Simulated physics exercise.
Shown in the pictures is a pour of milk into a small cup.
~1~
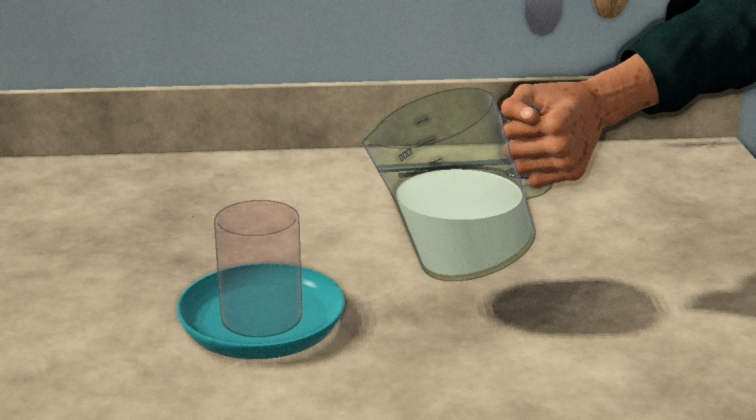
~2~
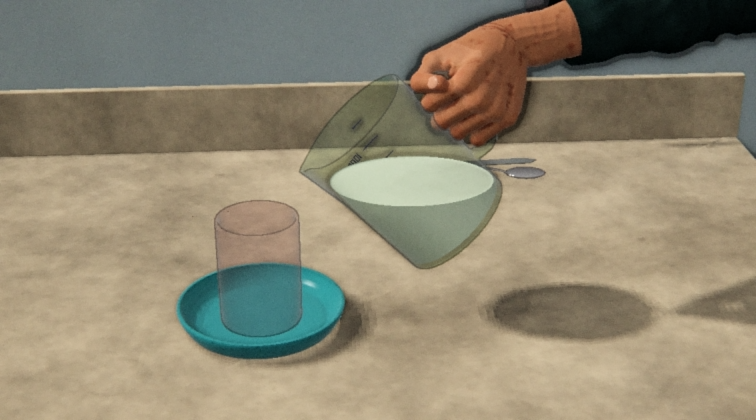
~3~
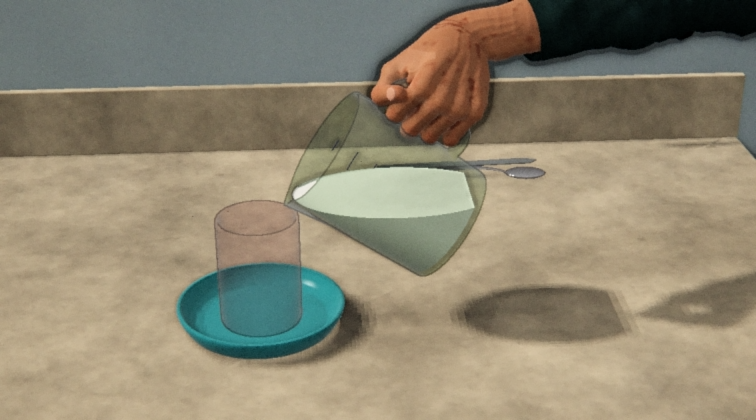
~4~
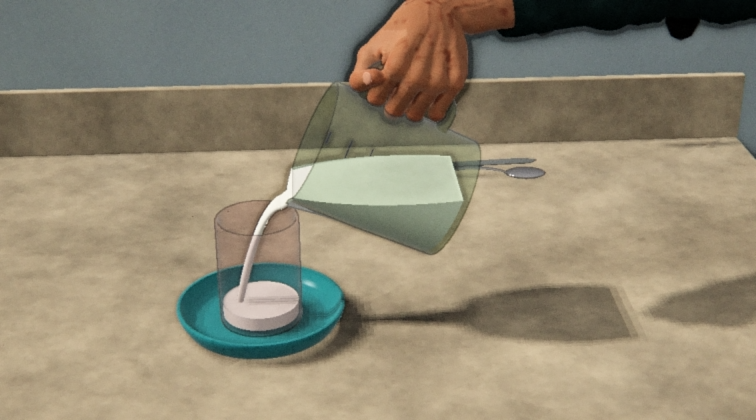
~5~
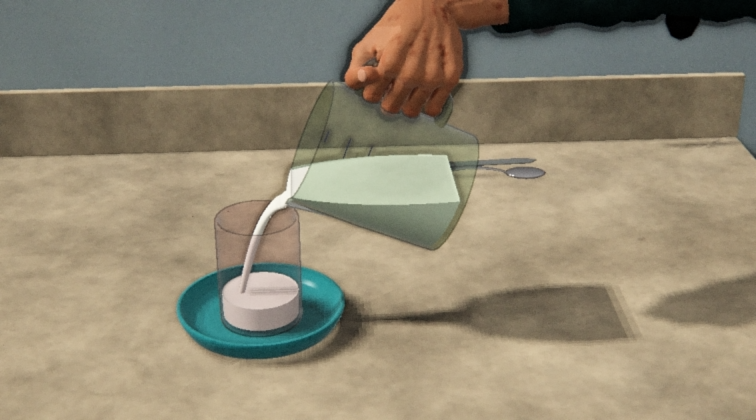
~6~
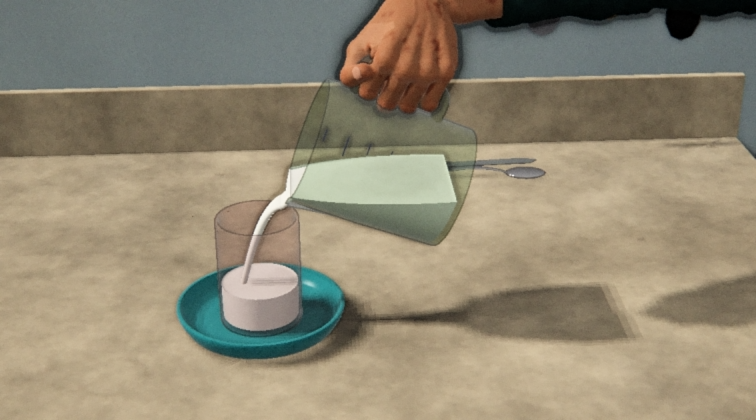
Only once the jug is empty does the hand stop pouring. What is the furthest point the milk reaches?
The furthest it reaches is the saucer.
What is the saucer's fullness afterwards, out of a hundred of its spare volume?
Roughly 50 percent of it.
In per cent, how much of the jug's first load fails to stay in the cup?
20 %, more or less.
A moment on, the cup is about three quarters full; the saucer is dry.
Further on, the cup is full to the brim; the saucer is wet, with room to spare.
When it is over, the cup is full to the brim; the saucer is wet, with room to spare.
